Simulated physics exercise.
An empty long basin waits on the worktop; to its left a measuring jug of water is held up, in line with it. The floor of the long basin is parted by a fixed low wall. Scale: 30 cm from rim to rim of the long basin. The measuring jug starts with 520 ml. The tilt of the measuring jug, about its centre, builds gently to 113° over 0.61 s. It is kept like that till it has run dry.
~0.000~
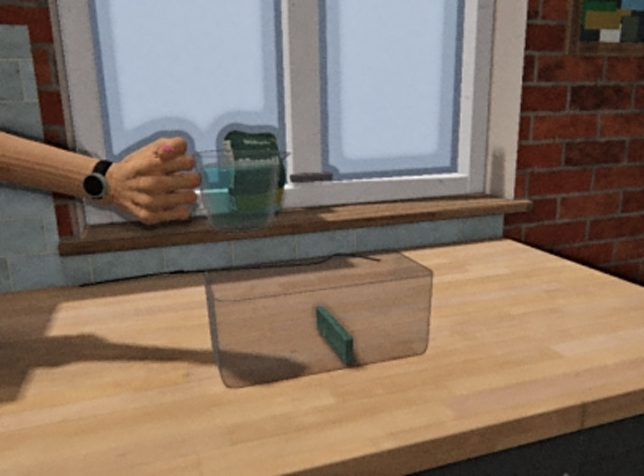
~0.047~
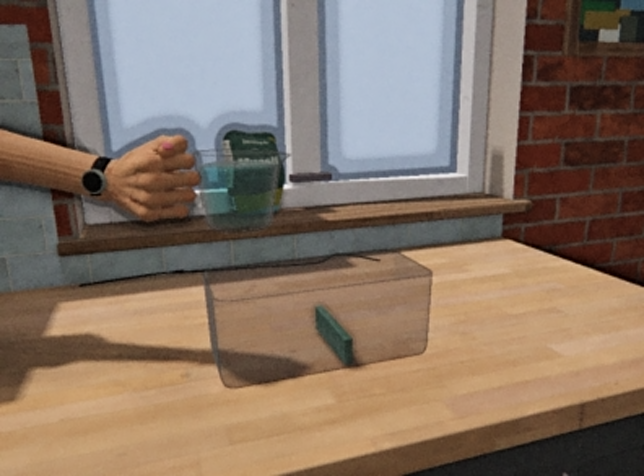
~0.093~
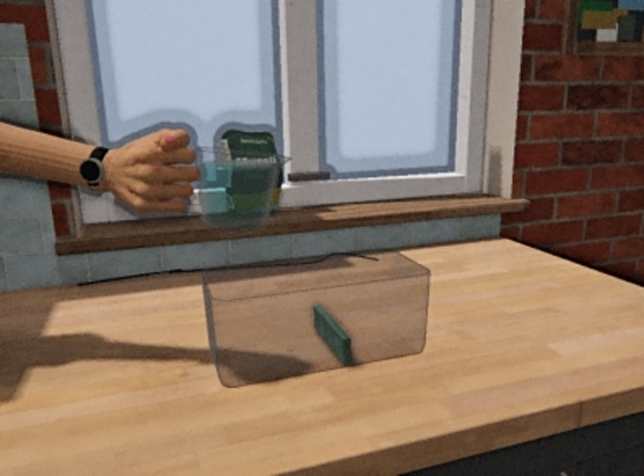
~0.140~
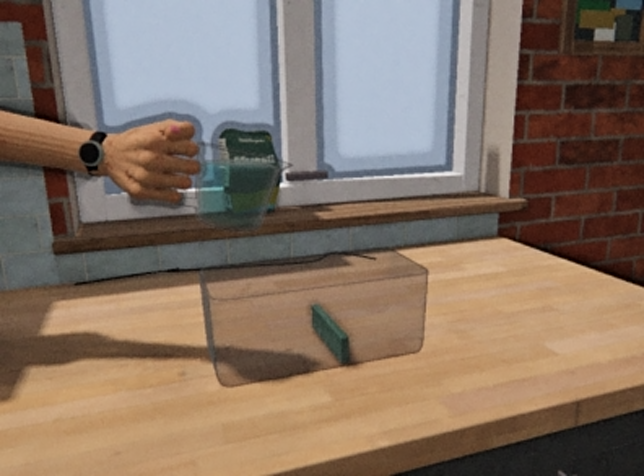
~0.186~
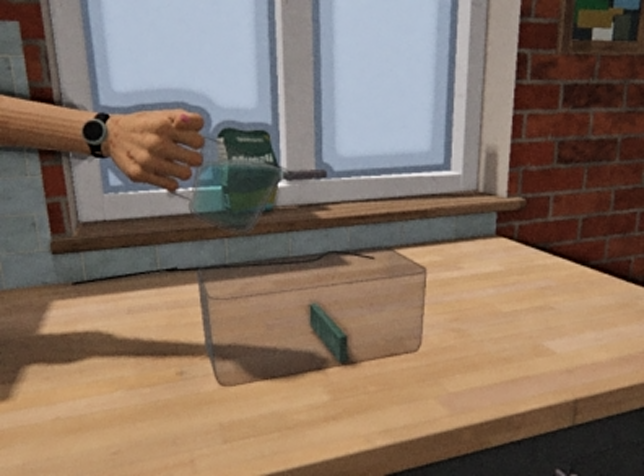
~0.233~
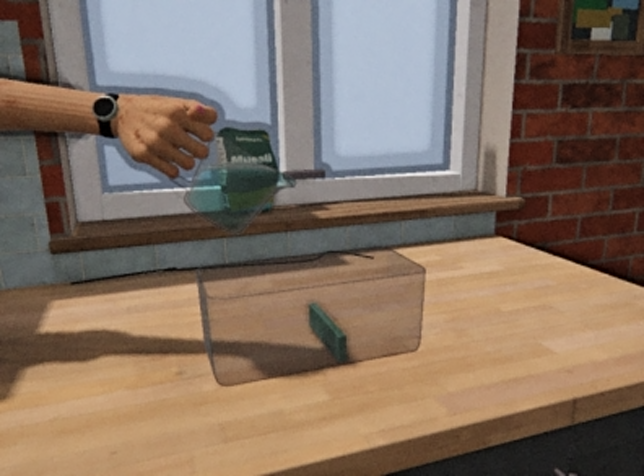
A hand tilts a clear jug of water gradually rightward above an empty, see-through long basin.
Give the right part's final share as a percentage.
Roughly 29 per cent is past the wall.
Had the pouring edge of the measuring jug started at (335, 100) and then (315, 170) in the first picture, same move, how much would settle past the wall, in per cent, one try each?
In turn about 70 and 55 per cent.
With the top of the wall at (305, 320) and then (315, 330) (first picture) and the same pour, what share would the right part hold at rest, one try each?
First 80, then 65 per cent.
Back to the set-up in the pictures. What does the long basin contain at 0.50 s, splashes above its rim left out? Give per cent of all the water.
Near 38 in a hundred.
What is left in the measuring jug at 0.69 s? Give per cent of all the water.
Some 2 per cent.
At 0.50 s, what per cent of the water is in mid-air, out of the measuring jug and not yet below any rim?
Some 28 per cent.
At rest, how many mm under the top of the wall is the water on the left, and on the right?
Some 22 mm on the left and 30 mm on the right.
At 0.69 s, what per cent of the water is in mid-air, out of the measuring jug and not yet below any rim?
Near 5 in a hundred.
Then, 0.50 s in, the tilt is 104° and 34 per cent is still to pour, 17 is left of the wall and 21 right of it.
Then, 0.69 s in, the tilt is 113° and 2 per cent is still to pour, 66 is left of the wall and 26 right of it.
Then, 0.89 s in, the tilt is 113° and 0 per cent is still to pour, 70 is left of the wall and 28 right of it.
Then, 1.11 s in, the tilt is 113° and 0 per cent is still to pour, 69 is left of the wall and 29 right of it.
Finally, 69 per cent lies left of the wall, 29 right of it and 2 outside.
